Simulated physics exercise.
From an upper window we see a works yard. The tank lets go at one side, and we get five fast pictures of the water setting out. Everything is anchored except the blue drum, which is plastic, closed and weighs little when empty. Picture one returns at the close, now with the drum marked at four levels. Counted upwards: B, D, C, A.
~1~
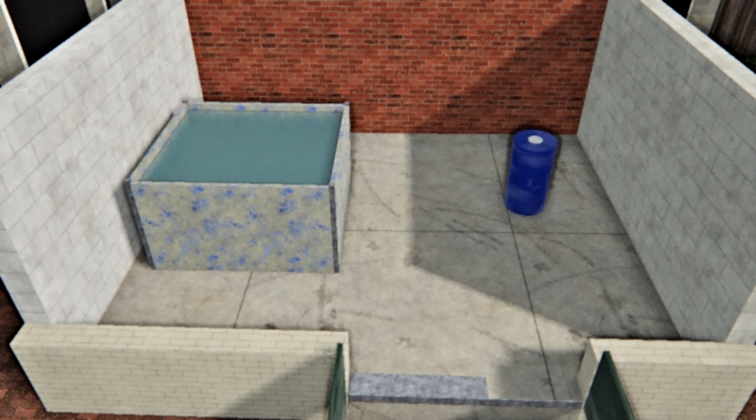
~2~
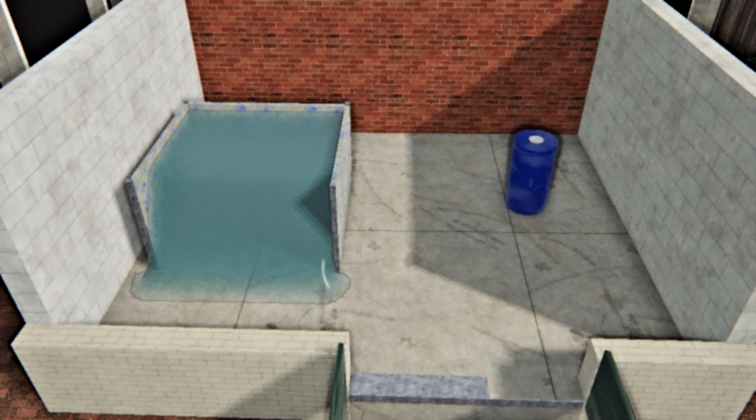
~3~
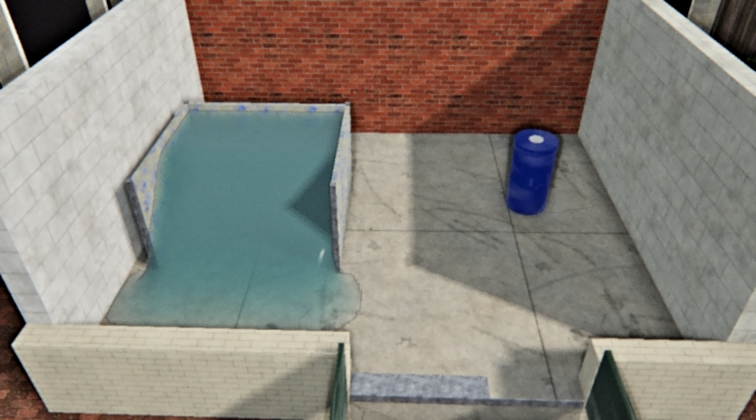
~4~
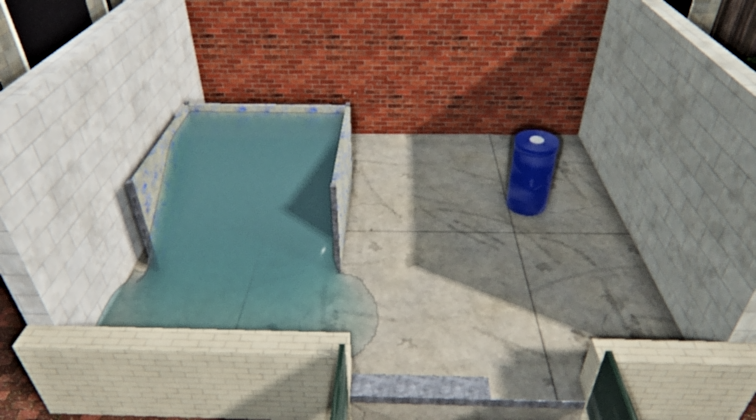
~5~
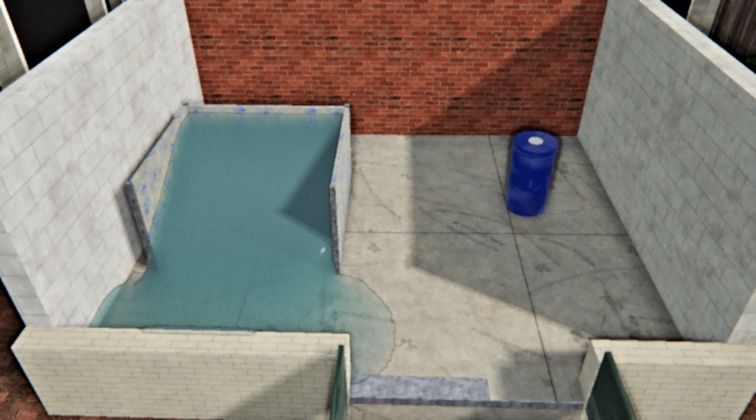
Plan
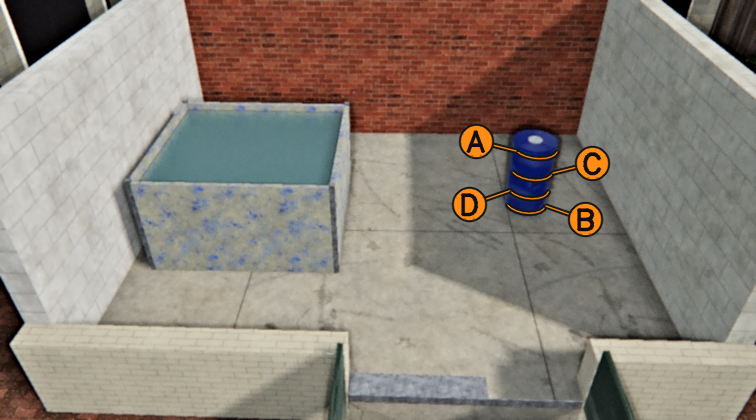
The clip opens on a walled yard with a full, open-topped tank on the left and a blue drum standing on the right. The tank's front side is then gone and water pours onto the concrete, spreading to the low front wall and bulging a little rightward, while the drum stays still.
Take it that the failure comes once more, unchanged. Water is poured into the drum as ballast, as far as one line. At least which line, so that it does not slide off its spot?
Choose D.
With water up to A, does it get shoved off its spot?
No, that is safe.
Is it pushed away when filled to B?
Yes.
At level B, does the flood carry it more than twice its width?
Yes, clearly.
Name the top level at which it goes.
B it is.
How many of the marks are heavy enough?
Three of them.
On the marked copy, A at (539, 158); B at (528, 213); C at (535, 180); D at (531, 198); from the bottom up B, D, C, A.
If A is chosen, it does not move.
If B is chosen, it is pushed about 6 times its own width away.
If C is chosen, it does not move.
If D is chosen, it does not move.
